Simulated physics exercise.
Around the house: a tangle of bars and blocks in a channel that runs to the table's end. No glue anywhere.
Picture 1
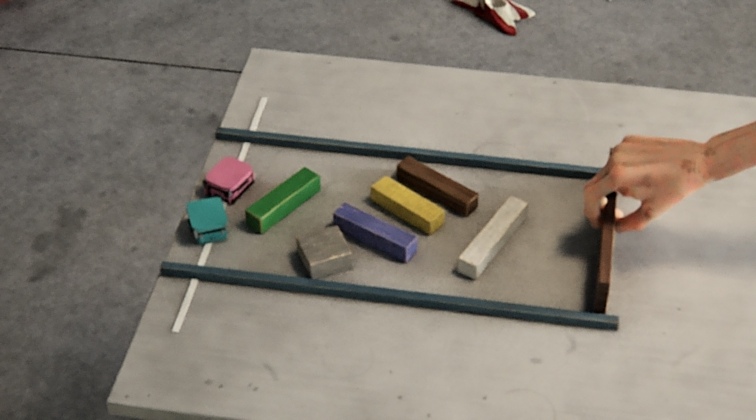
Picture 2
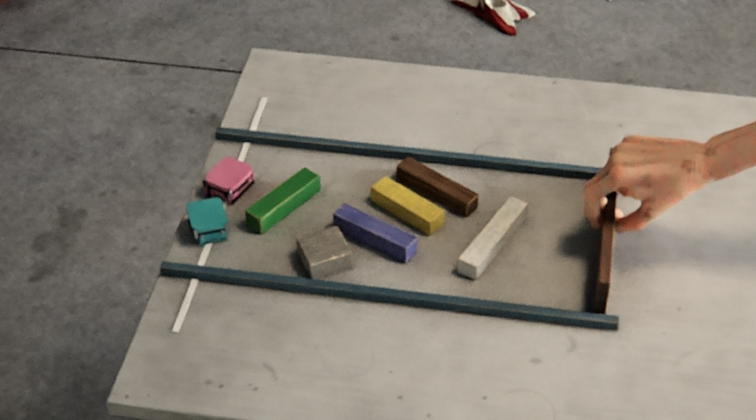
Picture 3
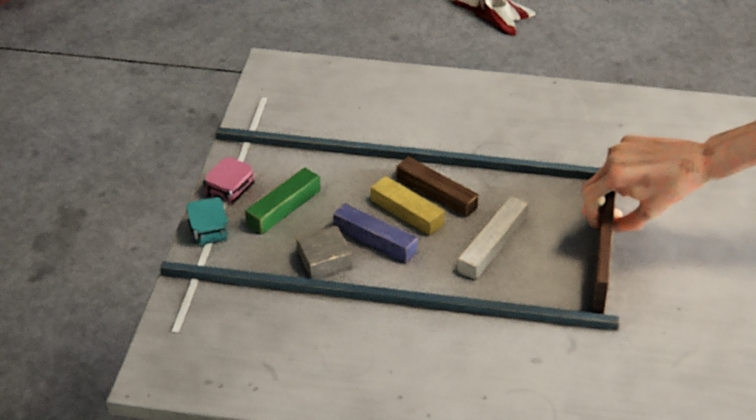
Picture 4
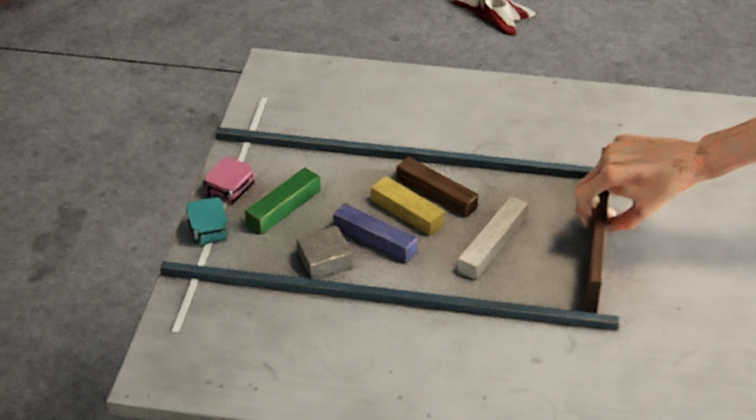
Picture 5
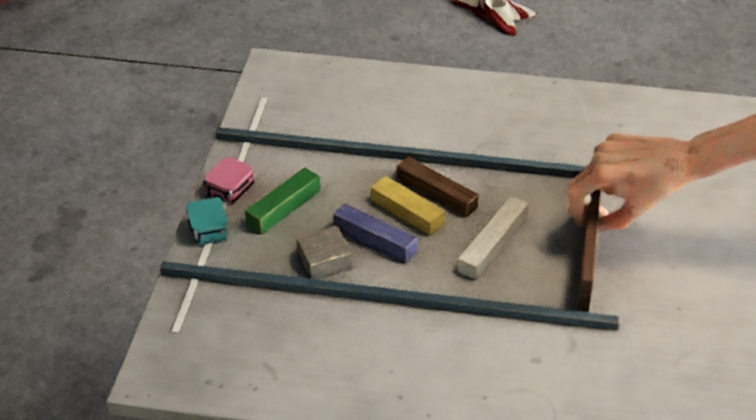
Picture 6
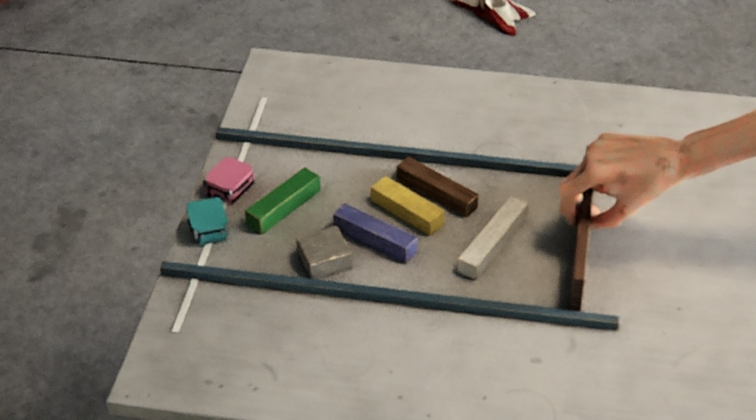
On a pale tabletop, a hand held a dark board upright at the right of a channel of scattered coloured bars and blocks, then slid it slightly left while the pieces stayed still.
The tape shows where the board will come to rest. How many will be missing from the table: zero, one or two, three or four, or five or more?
The number that fall off is five or more.
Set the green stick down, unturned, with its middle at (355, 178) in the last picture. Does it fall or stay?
The green stick comes down.
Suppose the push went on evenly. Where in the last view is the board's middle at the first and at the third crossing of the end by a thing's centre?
About (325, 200), then (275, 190).
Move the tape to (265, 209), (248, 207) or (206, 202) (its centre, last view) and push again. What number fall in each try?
The counts: 3, 3 and 7.
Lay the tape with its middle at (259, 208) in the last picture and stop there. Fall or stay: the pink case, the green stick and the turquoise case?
The pink case falls; the green stick drops off; the turquoise case drops off.
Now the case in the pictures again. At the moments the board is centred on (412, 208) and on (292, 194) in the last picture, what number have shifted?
By then 4, and 8.
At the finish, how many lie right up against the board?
The number is 1.
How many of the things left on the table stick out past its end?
That would be 0.
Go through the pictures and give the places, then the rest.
The first picture shows turquoise case (208, 222); pink case (229, 181); green stick (284, 200); board (608, 230); tape (224, 204).
The second picture shows pink case (229, 181); brown stick (437, 186).
The third picture shows green stick (284, 200); grey block (324, 253).
The fourth picture shows turquoise case (208, 222); board (599, 229).
The fifth picture shows pink case (229, 181); white bar (494, 237).
The sixth picture shows turquoise case (208, 222); pink case (229, 181); green stick (284, 200); board (584, 227); tape (224, 204).
Early on, none off yet; turquoise case at rest near (208, 222); pink case at rest near (229, 181); green stick at rest near (284, 200).
Finally, the number that fall off is five or more; lost, brown stick, yellow bar, blue bar, grey block, green stick, pink case and turquoise case.
